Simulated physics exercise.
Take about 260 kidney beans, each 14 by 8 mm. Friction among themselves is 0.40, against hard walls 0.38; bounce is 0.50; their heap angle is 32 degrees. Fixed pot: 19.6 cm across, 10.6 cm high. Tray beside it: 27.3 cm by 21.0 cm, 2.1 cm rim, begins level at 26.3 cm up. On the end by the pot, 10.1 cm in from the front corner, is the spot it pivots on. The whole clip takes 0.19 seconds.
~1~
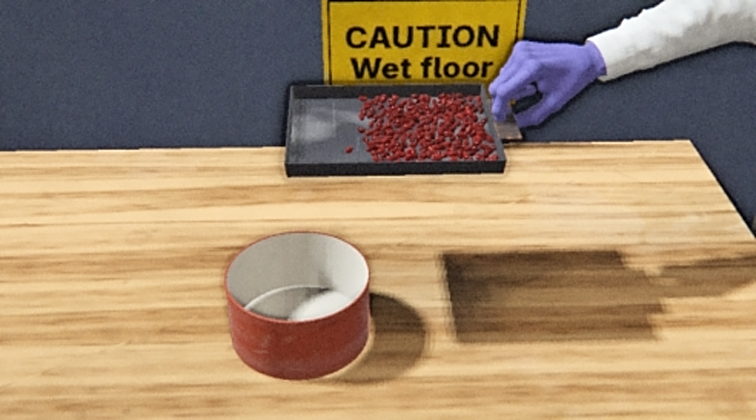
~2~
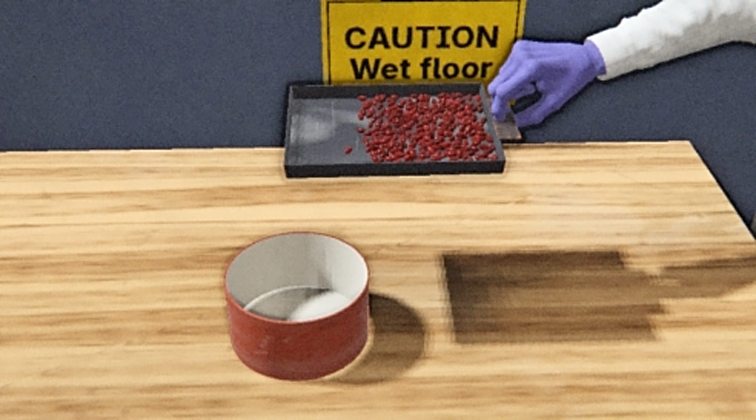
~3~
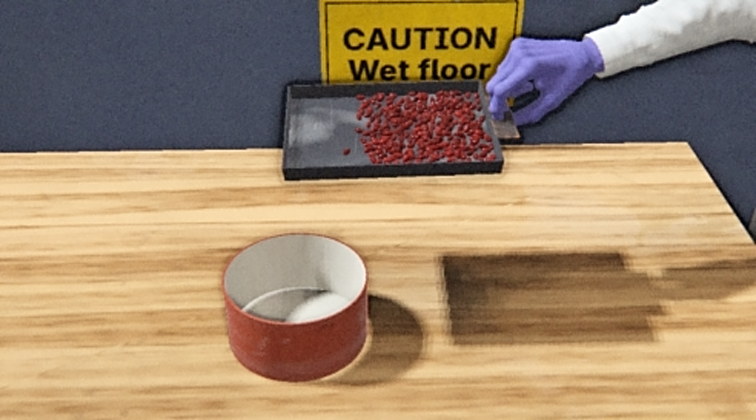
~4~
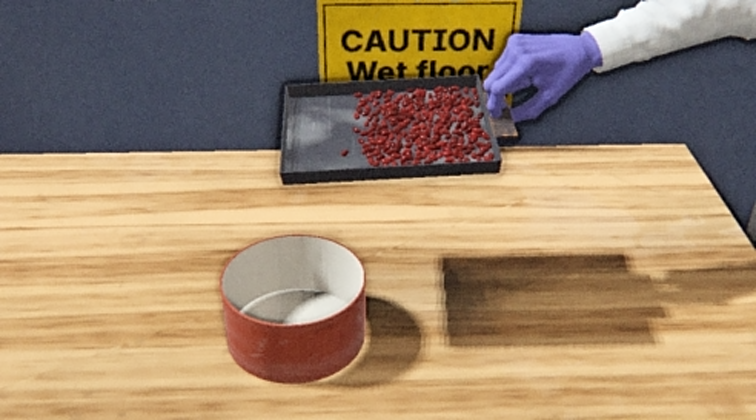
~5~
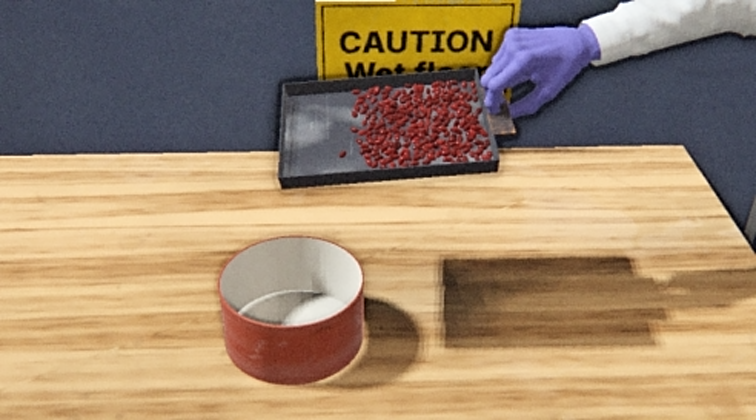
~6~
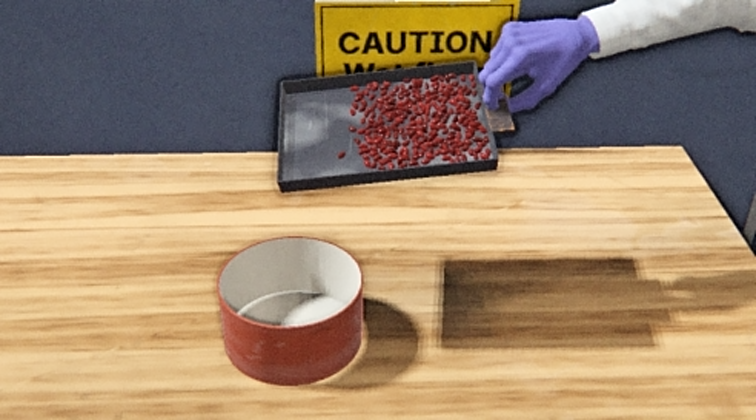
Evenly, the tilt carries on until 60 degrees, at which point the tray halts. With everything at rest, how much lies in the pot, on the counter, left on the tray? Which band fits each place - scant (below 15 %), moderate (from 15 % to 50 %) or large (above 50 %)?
Pot - moderate; counter - scant; tray - large.
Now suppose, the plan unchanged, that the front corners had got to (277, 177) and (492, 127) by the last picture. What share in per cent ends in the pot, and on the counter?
Final per cent - pot 40, counter 25.
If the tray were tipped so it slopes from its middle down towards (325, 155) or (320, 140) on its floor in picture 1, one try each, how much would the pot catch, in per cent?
The share comes to about 50 in a hundred, then about 20 in a hundred.
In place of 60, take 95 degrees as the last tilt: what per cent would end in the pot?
That would give about 100 per cent.
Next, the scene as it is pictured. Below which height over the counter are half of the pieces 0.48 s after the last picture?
About 28 cm.
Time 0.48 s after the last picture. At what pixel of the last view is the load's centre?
Load centre est.: (368, 149) px.
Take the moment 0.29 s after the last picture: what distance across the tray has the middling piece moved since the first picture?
About 3 cm.
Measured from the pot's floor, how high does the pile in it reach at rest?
Measured height: Approx. 1.5 cm.
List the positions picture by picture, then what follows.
In the first picture, tray tilt 0 degrees, front corners at (287, 163) and (504, 159); middle of the pieces at (429, 128); pot at (298, 273).
In the second picture, tray tilt 1 degrees, front corners at (286, 164) and (504, 159); middle of the pieces at (428, 128).
In the third picture, tray tilt 2 degrees, front corners at (284, 167) and (502, 160); middle of the pieces at (426, 127).
In the fourth picture, tray tilt 5 degrees, front corners at (282, 171) and (500, 159), lowest corner left front; middle of the pieces at (424, 125).
In the fifth picture, tray tilt 8 degrees, front corners at (280, 176) and (498, 159), lowest corner left front; middle of the pieces at (422, 123).
In the sixth picture, tray tilt 11 degrees, front corners at (279, 180) and (496, 157), lowest corner left front; middle of the pieces at (421, 120); pot at (290, 279).
Then, 0.29 s after the last picture, tilt 36 degrees; the tray holds 100 %, the pot 0 %.
Then, 0.48 s after the last picture, tilt 52 degrees; the tray holds 100 %, the pot 0 %.
Then, 0.79 s after the last picture, tilt 60 degrees; the tray holds 75 %, the pot 15 %.
In the end, pot 40 %, counter 0 %, tray 60 %.
